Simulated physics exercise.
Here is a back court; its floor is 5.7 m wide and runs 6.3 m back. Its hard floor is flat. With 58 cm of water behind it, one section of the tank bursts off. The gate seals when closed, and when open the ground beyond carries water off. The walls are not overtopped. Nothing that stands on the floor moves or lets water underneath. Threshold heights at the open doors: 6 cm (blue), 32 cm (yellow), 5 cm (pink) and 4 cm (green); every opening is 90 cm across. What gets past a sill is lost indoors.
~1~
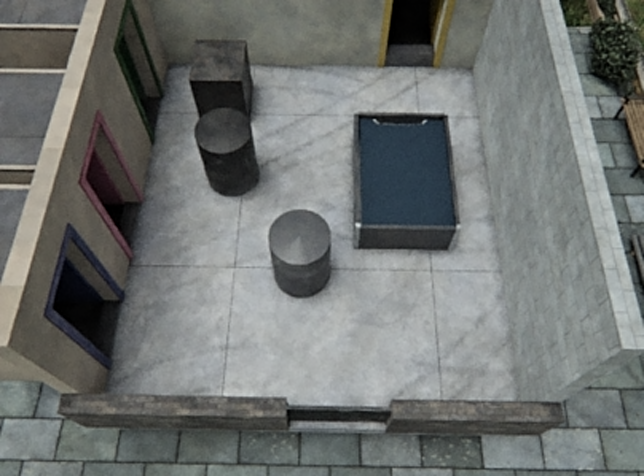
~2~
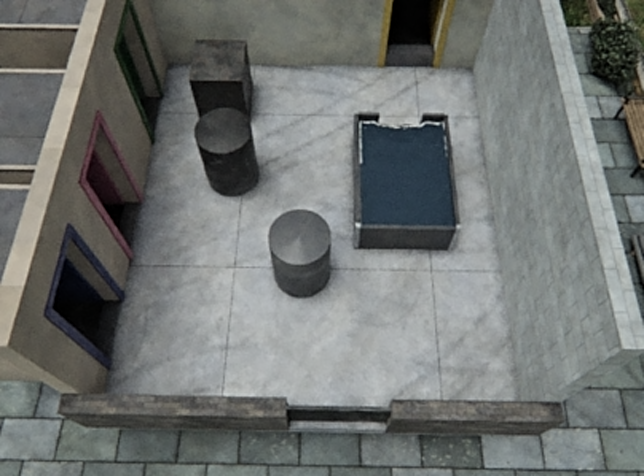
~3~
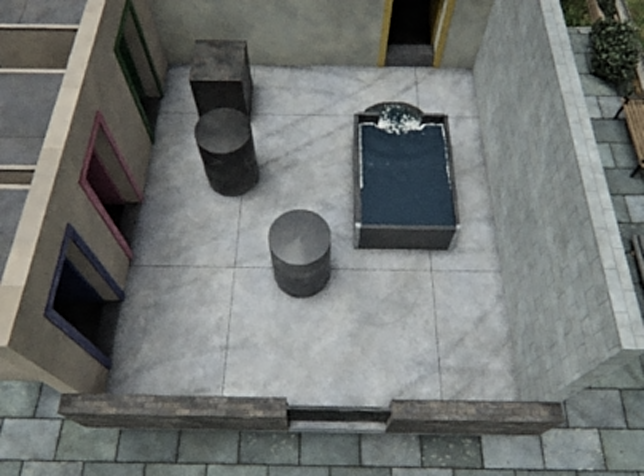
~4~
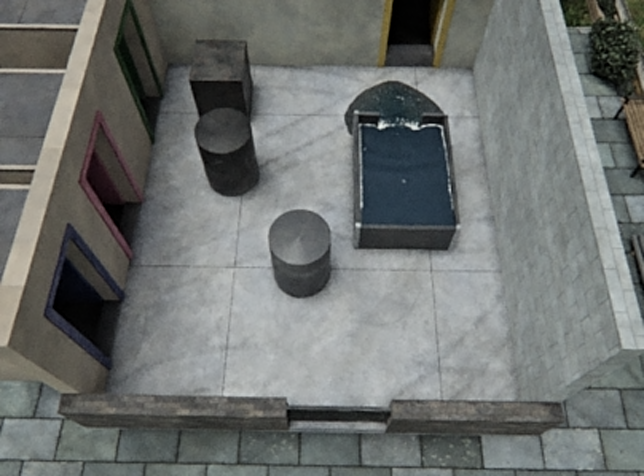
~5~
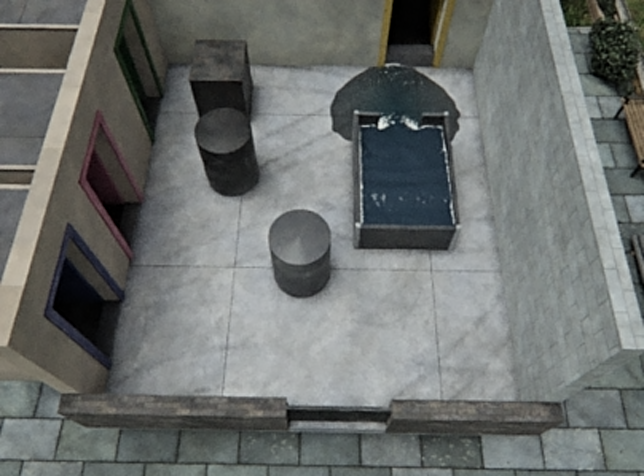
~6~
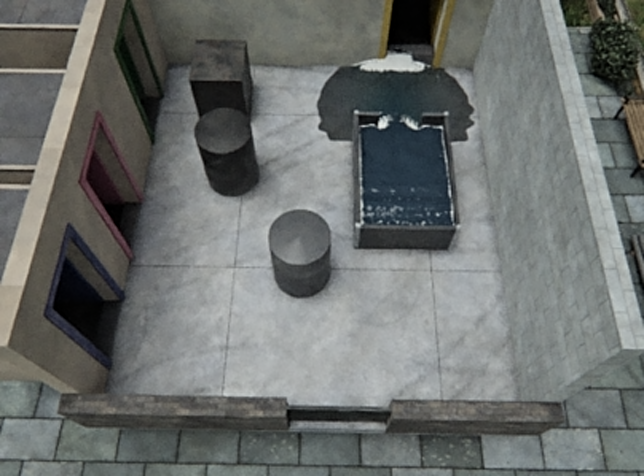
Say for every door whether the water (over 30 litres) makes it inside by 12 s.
Door by door: At the blue door it keeps below the limit; at the yellow door it stays under the limit; at the pink door it stays under the limit; at the green door it keeps below the limit.
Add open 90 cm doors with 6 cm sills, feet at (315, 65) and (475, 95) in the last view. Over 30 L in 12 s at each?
In that order: Over, over.
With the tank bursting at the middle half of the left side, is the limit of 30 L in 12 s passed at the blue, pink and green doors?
Then: Blue over, pink above, green above.
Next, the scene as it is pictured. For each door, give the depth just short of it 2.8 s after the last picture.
In cm: Blue 0, yellow 18, pink 0, green 5.
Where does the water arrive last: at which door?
The blue one.
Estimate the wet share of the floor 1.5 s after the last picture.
About 20 per cent.
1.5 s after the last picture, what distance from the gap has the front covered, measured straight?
Some 4.4 m out.
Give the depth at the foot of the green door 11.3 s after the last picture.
About 3.5 cm.
Then, 0.7 s after the last picture water covers 15 % of the floor and is deepest (36 cm) near (468, 74); blue door not reached, yellow door 29 cm at the sill, 0 L in, pink door not reached, green door not reached.
Then, 1.5 s after the last picture water covers 20 % of the floor and is deepest (30 cm) near (468, 74); blue door not reached, yellow door 26 cm at the sill, 0 L in, pink door not reached, green door not reached.
Then, 2.8 s after the last picture water covers 35 % of the floor and is deepest (20 cm) near (168, 70); blue door not reached, yellow door 18 cm at the sill, 0 L in, pink door not reached, green door 5 cm at the sill, 0 L in.
Then, 6.3 s after the last picture water covers 85 % of the floor and is deepest (12 cm) near (177, 70); blue door 3 cm at the sill, 0 L in, yellow door 11 cm at the sill, 0 L in, pink door 4 cm at the sill, 0 L in, green door 5 cm at the sill, 5 L in.
Then, 11.3 s after the last picture water covers 100 % of the floor and is deepest (9 cm) near (164, 273); blue door 8 cm at the sill, 6 L in, yellow door 7 cm at the sill, 0 L in, pink door 3 cm at the sill, 0 L in, green door 4 cm at the sill, 8 L in.
